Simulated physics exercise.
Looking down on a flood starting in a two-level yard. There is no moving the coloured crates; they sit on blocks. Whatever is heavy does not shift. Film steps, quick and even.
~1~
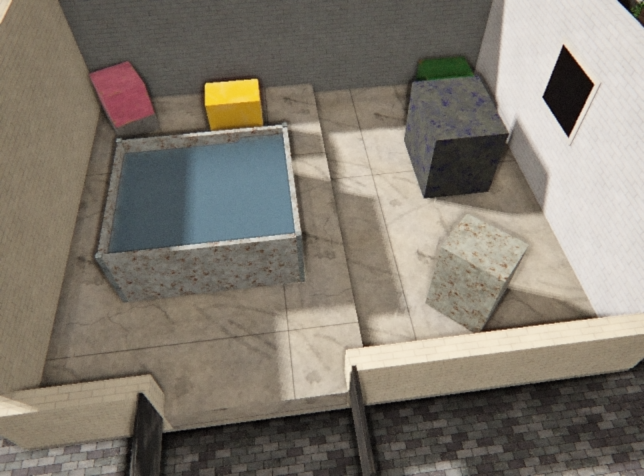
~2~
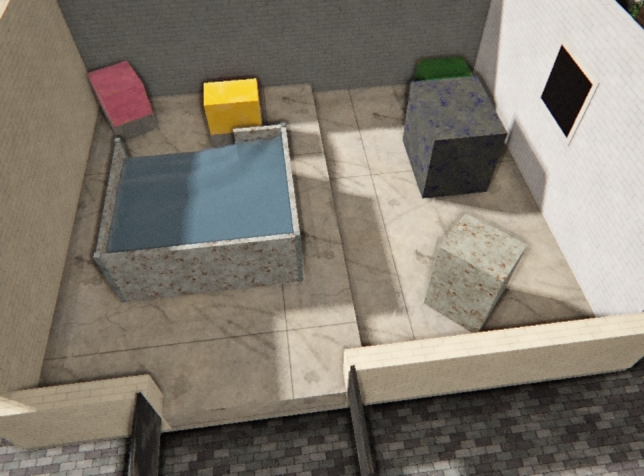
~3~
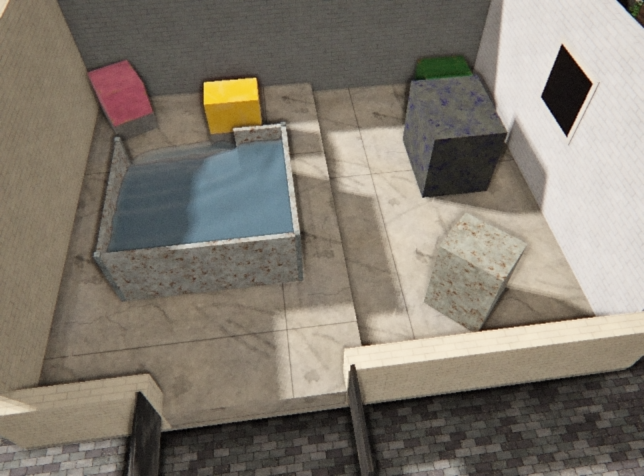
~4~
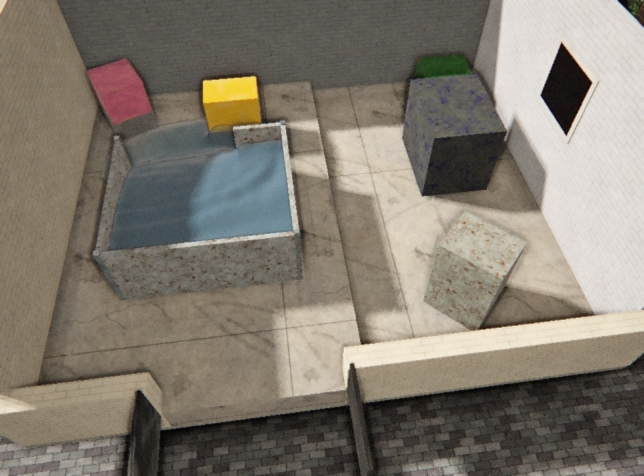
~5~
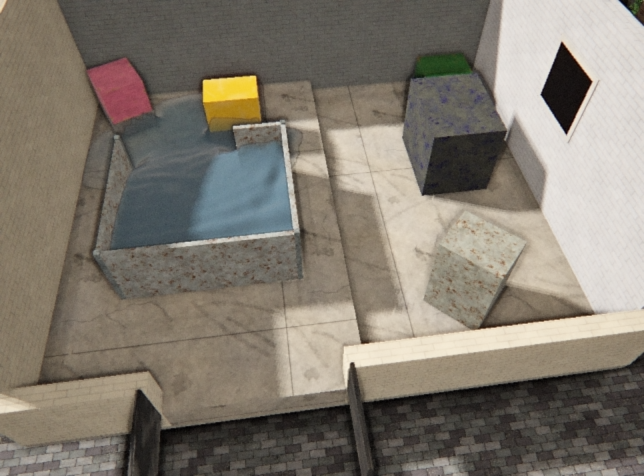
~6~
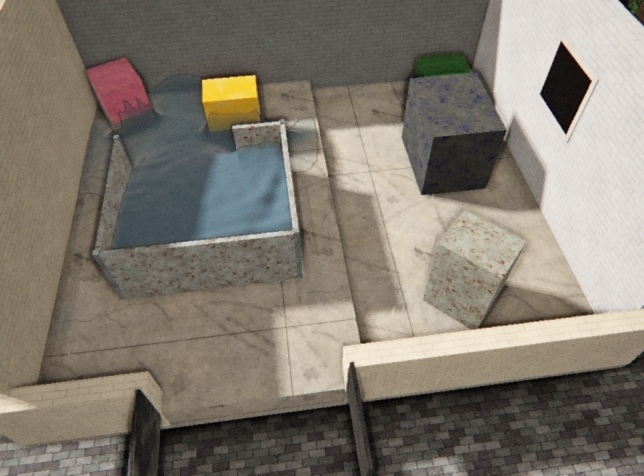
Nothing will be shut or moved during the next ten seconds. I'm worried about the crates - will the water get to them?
In the end the yellow crate will be left wet; the pink crate will be left wet; the green crate will be left wet.
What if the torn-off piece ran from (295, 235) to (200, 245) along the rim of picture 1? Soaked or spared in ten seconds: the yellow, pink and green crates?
Result: Yellow crate is not reached; pink crate is not reached; green crate is not reached.
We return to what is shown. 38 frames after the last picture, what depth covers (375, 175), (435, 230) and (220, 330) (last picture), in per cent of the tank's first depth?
In order: 10, 4, 6 %.
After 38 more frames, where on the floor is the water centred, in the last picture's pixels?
I'd put my finger on (287, 197).
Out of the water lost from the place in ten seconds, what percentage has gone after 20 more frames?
By my reckoning, 0 %.
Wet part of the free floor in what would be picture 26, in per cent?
Around 70 in a hundred.
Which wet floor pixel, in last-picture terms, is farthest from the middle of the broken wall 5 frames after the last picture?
Approximate pixel: (407, 112).
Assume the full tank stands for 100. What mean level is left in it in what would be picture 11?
I'd put it at some 56 per cent.
A moment on, water covers 35 % of the floor; the yellow crate water round its plinth, the pink crate water round its plinth, the green crate not reached.
Next, water covers 50 % of the floor; the yellow crate water round its plinth, the pink crate water round its plinth, the green crate water round its plinth.
Then, water covers 70 % of the floor; the yellow crate water round its plinth, the pink crate water round its plinth, the green crate water round its plinth.
Later, water covers 95 % of the floor; the yellow crate water round its plinth, the pink crate water round its plinth, the green crate water round its plinth.
In the end, water covers 95 % of the floor; the yellow crate was topped, the pink crate was topped, the green crate was topped.
